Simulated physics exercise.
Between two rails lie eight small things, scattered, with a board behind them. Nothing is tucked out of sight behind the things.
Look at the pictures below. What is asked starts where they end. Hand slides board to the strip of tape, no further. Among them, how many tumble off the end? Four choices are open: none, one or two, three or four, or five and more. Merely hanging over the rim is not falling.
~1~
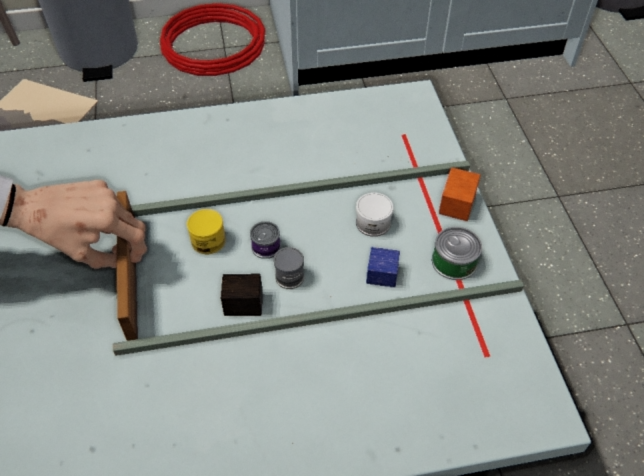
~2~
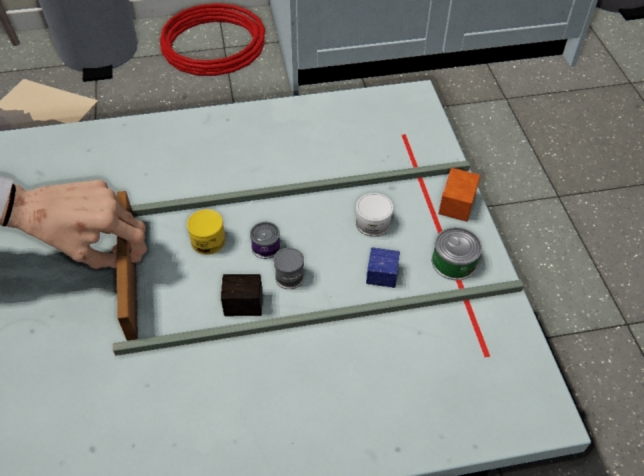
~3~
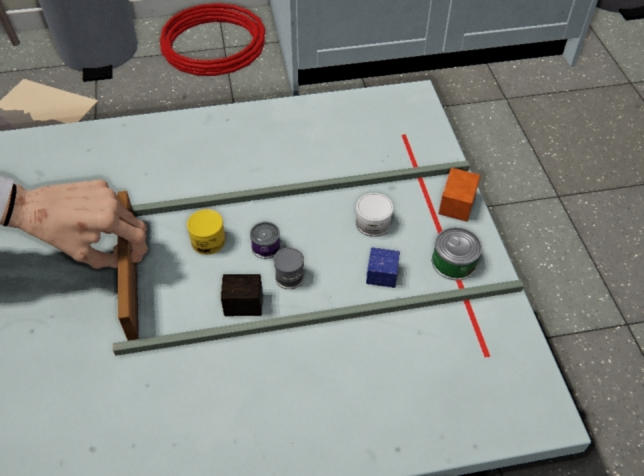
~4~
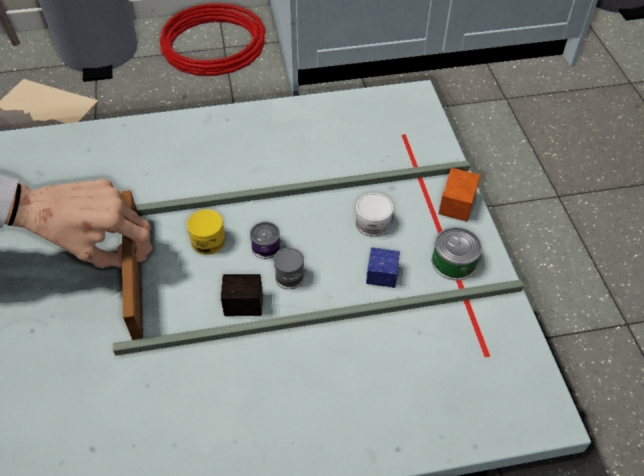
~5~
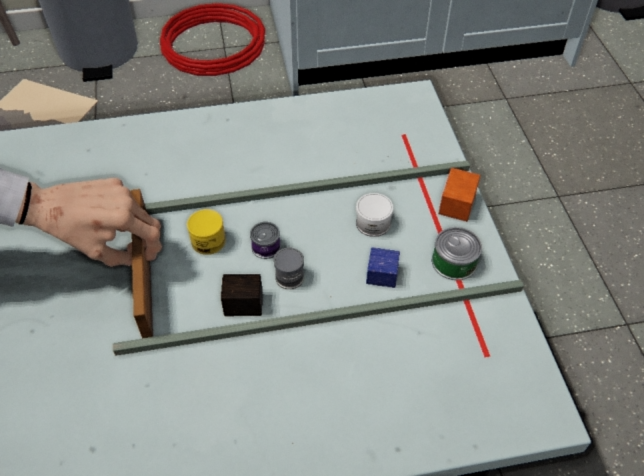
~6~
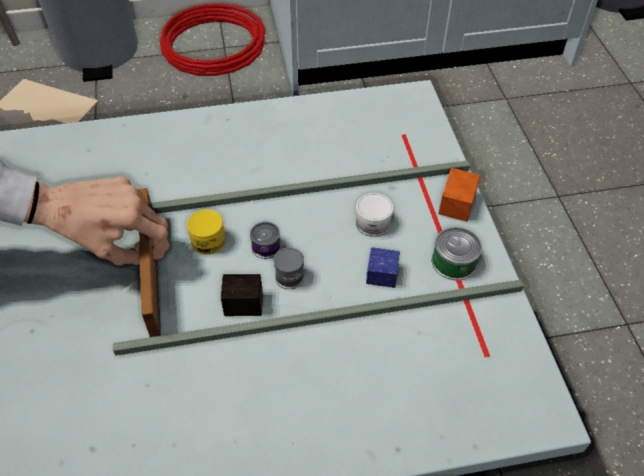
The table loses one, maybe two.
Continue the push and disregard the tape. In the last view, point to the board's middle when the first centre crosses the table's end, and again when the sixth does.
At (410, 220) for the first, at (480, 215) for the sixth.
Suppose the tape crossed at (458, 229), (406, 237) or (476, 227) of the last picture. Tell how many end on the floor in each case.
In order, the counts are 4, 0 and 4.
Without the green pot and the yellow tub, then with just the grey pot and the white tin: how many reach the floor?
First 0, then 1.
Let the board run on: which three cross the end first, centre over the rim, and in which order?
Ranked earliest first, the green pot comes before the orange block, which comes before the blue block.
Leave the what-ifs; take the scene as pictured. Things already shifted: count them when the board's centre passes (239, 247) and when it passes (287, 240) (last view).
First position 4; second position 4.
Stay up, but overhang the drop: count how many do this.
Tally: 2.
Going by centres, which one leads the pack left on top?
The blue block.
Soon after, none off yet; orange block at rest near (459, 195); green pot at rest near (456, 254); white tin at rest near (374, 215).
In the end, the number that fall off is one or two; gone, green pot and orange block.
